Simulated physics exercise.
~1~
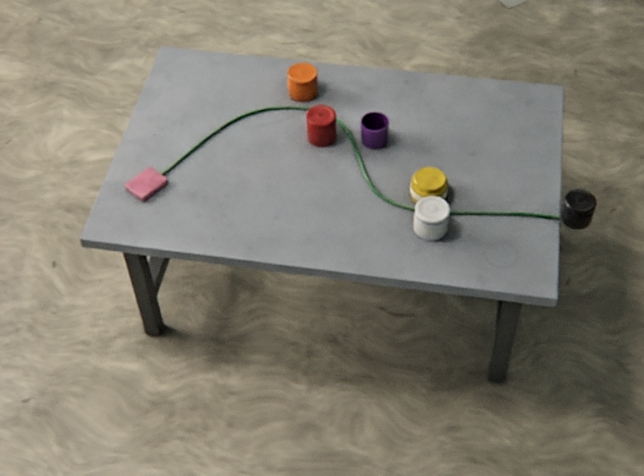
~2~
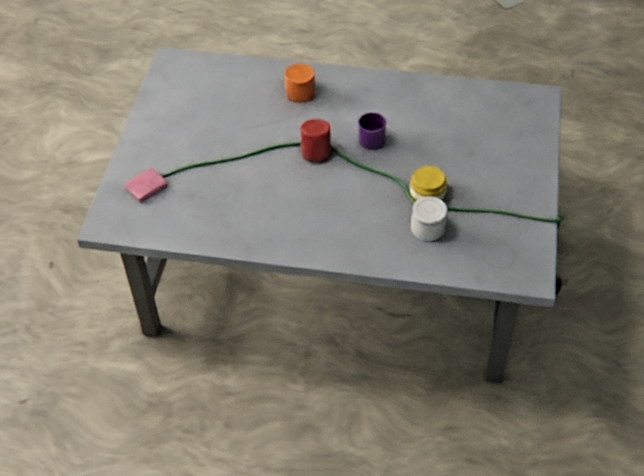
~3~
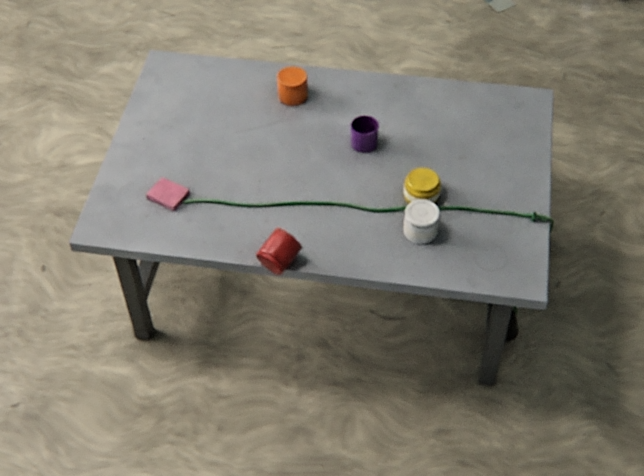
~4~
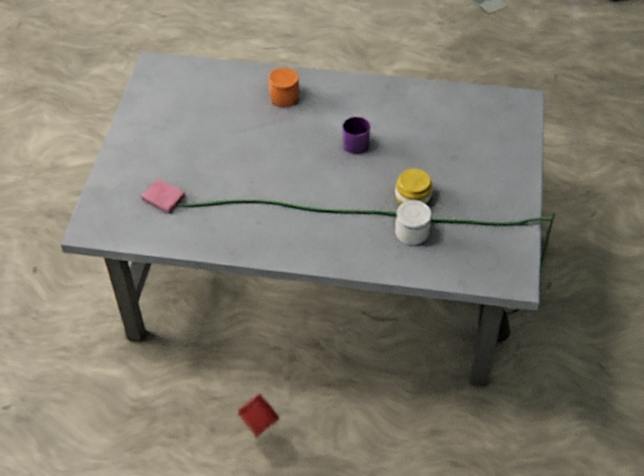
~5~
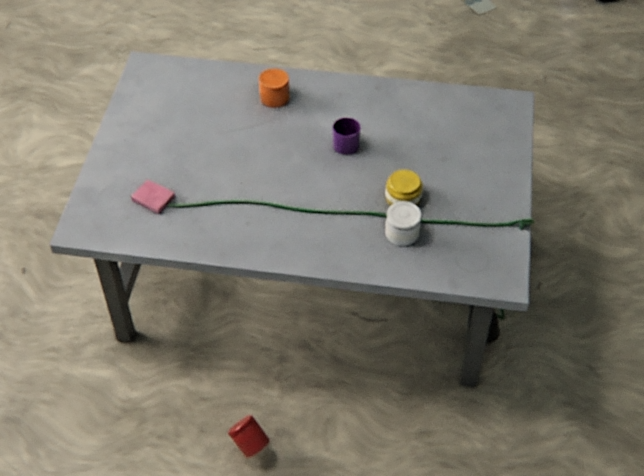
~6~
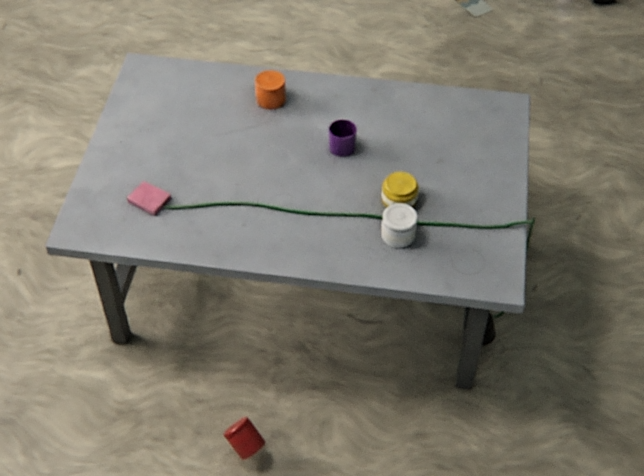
The footage shows a black object dropping off the right edge of a gray table, pulling a green cable taut, sweeping a red tub off the front edge and shifting a pink block slightly; the tub ends on the floor while the orange, purple, yellow and white containers remain standing.
